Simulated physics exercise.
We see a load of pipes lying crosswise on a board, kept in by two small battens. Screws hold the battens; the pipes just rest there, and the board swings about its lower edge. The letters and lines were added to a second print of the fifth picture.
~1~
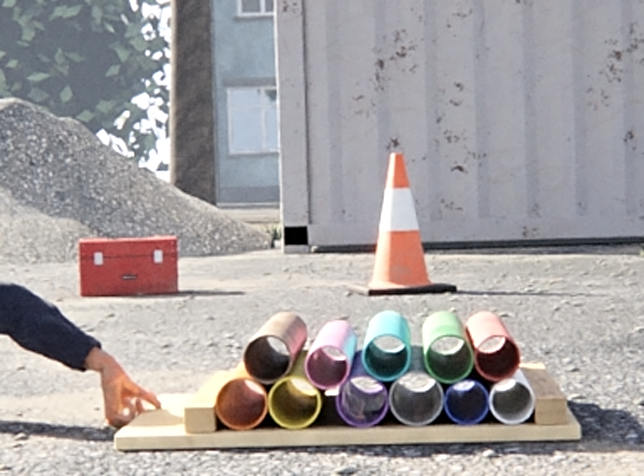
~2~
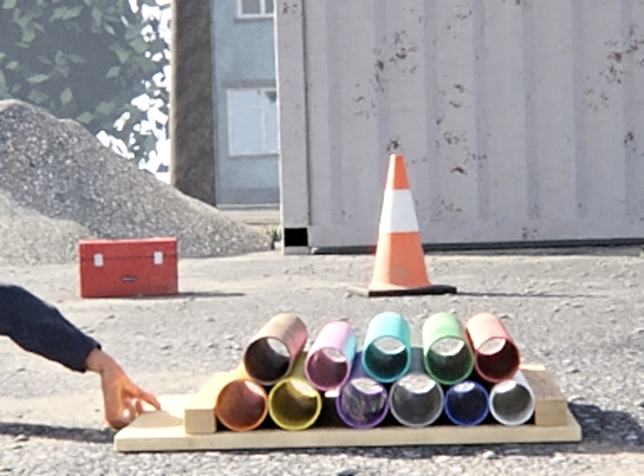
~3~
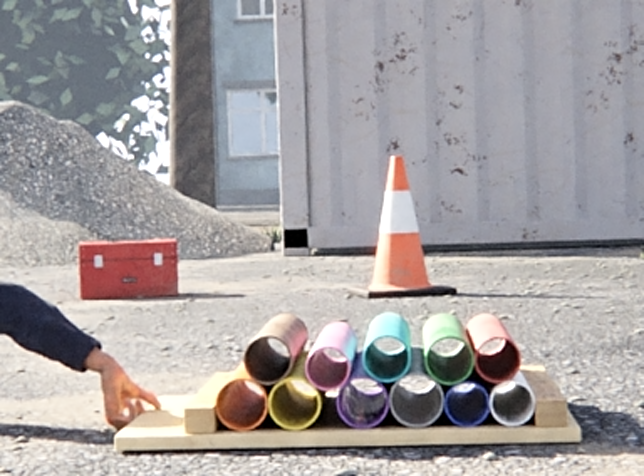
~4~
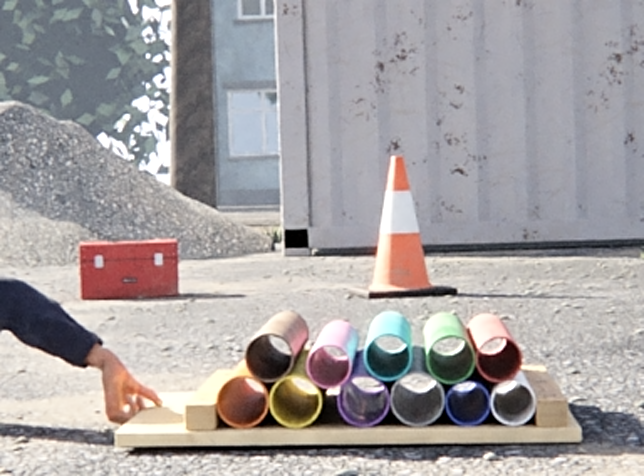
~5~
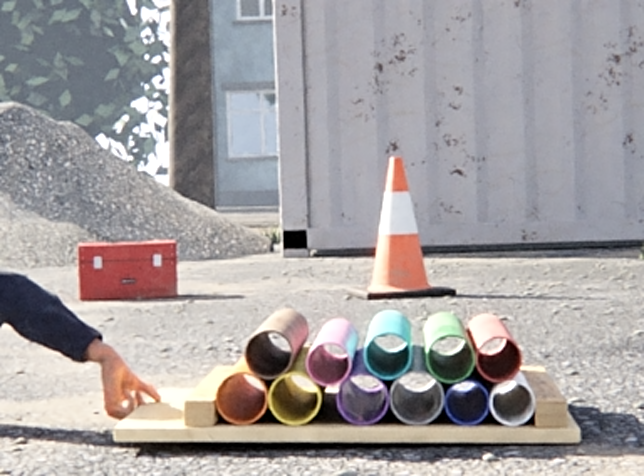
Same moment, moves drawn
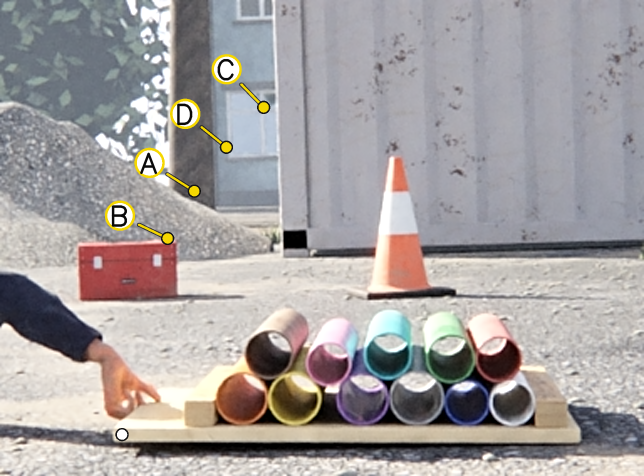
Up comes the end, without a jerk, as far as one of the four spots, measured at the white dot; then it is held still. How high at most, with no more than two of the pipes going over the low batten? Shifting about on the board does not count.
B is the limit.
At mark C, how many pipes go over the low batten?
At C the number is five.
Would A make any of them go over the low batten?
At A: Yes.
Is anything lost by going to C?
Yes, at C.
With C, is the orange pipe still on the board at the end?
The orange pipe: Yes.
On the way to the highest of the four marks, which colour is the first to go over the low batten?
First is the red one.
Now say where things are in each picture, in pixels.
In the first frame, board (351, 403); orange pipe (241, 403); yellow pipe (295, 403).
In the second frame, yellow pipe (295, 404); purple pipe (363, 402).
In the third frame, board (351, 405); orange pipe (241, 404); yellow pipe (295, 403); turquoise pipe (387, 359).
In the fourth frame, board (352, 403); orange pipe (242, 401); yellow pipe (296, 401).
In the fifth frame, board (351, 401); orange pipe (242, 398); yellow pipe (295, 399).
On the copy, A at (194, 191); B at (168, 238); C at (263, 107); D at (227, 148); the white dot at (122, 435).
On B. First, board at 16°.
Then, board at 27°.
Finally, board at 27°, two over the low batten (green, red).
By contrast, A five over the low batten; C five over the low batten; D five over the low batten.
